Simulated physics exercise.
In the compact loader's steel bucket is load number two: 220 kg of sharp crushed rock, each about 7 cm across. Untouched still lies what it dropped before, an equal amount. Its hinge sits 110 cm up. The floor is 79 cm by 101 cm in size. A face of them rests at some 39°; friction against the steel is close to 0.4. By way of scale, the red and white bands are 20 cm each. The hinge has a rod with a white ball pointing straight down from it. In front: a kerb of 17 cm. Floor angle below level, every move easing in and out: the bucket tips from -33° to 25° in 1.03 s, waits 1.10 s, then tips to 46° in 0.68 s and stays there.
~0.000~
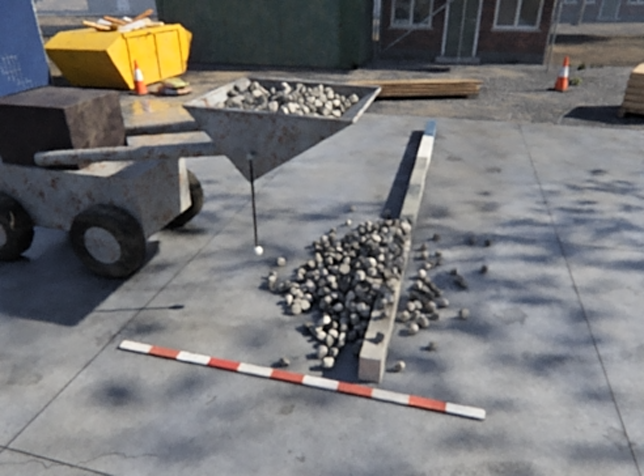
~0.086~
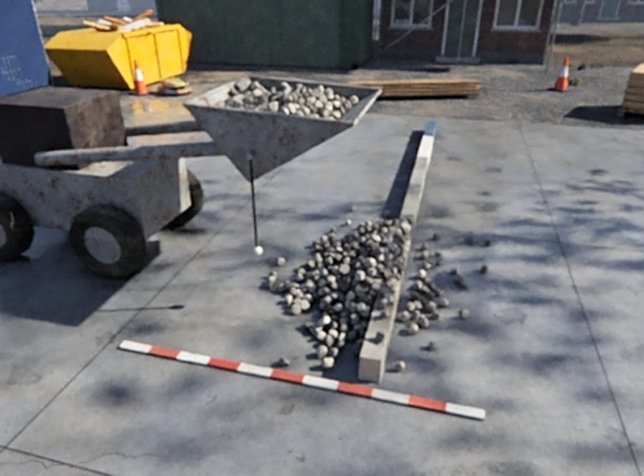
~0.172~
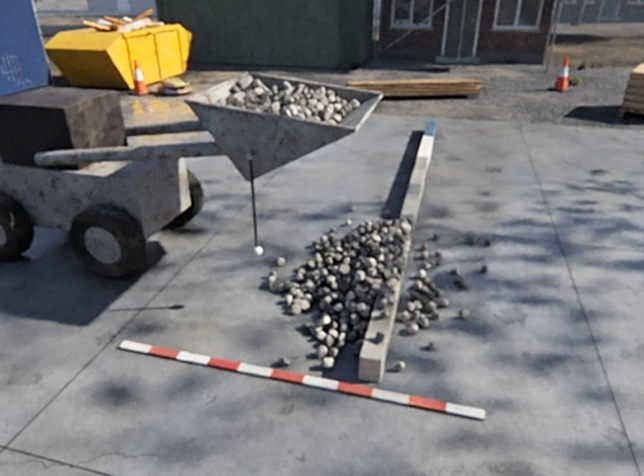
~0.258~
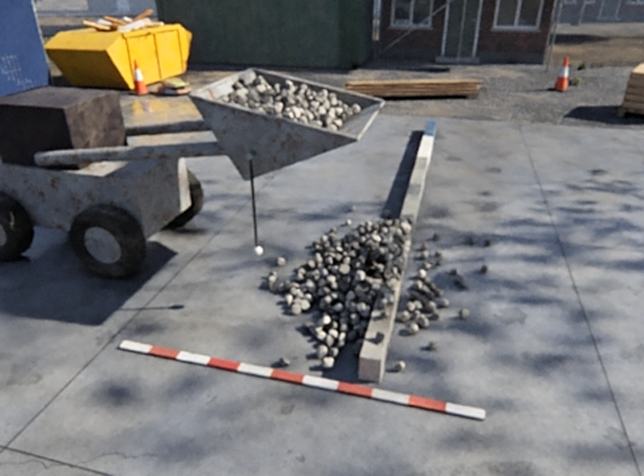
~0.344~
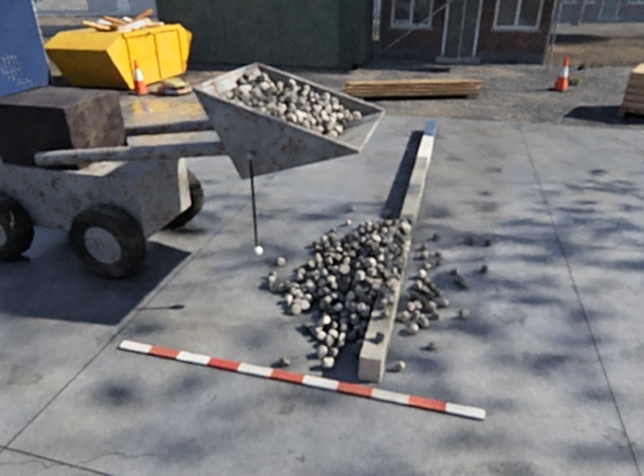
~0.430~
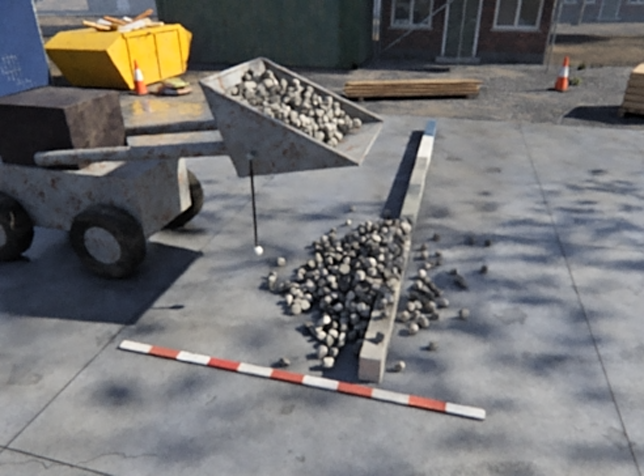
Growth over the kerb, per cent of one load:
44 percent.
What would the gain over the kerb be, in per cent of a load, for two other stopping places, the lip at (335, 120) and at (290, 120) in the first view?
The first would add around 15 per cent, the second around 0 per cent.
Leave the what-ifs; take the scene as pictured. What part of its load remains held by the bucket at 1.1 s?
Held: Around 100 % of the load.
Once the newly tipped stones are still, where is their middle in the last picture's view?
Roughly at pixel (385, 267).
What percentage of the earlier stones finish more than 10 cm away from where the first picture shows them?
5 per cent.
After 0.8 s the floor is at 16°; in per cent of one load, 100 in the bucket, 94 on this side of the kerb, 6 over the kerb; the foremost stones are at (467, 273).
After 1.1 s the floor is at 25°; in per cent of one load, 99 in the bucket, 94 on this side of the kerb, 6 over the kerb; the foremost stones are at (467, 273).
After 3.3 s the floor is at 46°; in per cent of one load, 0 in the bucket, 149 on this side of the kerb, 51 over the kerb; the foremost stones are at (497, 292).
After 5.7 s the floor is at 46°; in per cent of one load, 0 in the bucket, 149 on this side of the kerb, 51 over the kerb; the foremost stones are at (497, 292). Net gain over the kerb, 44.
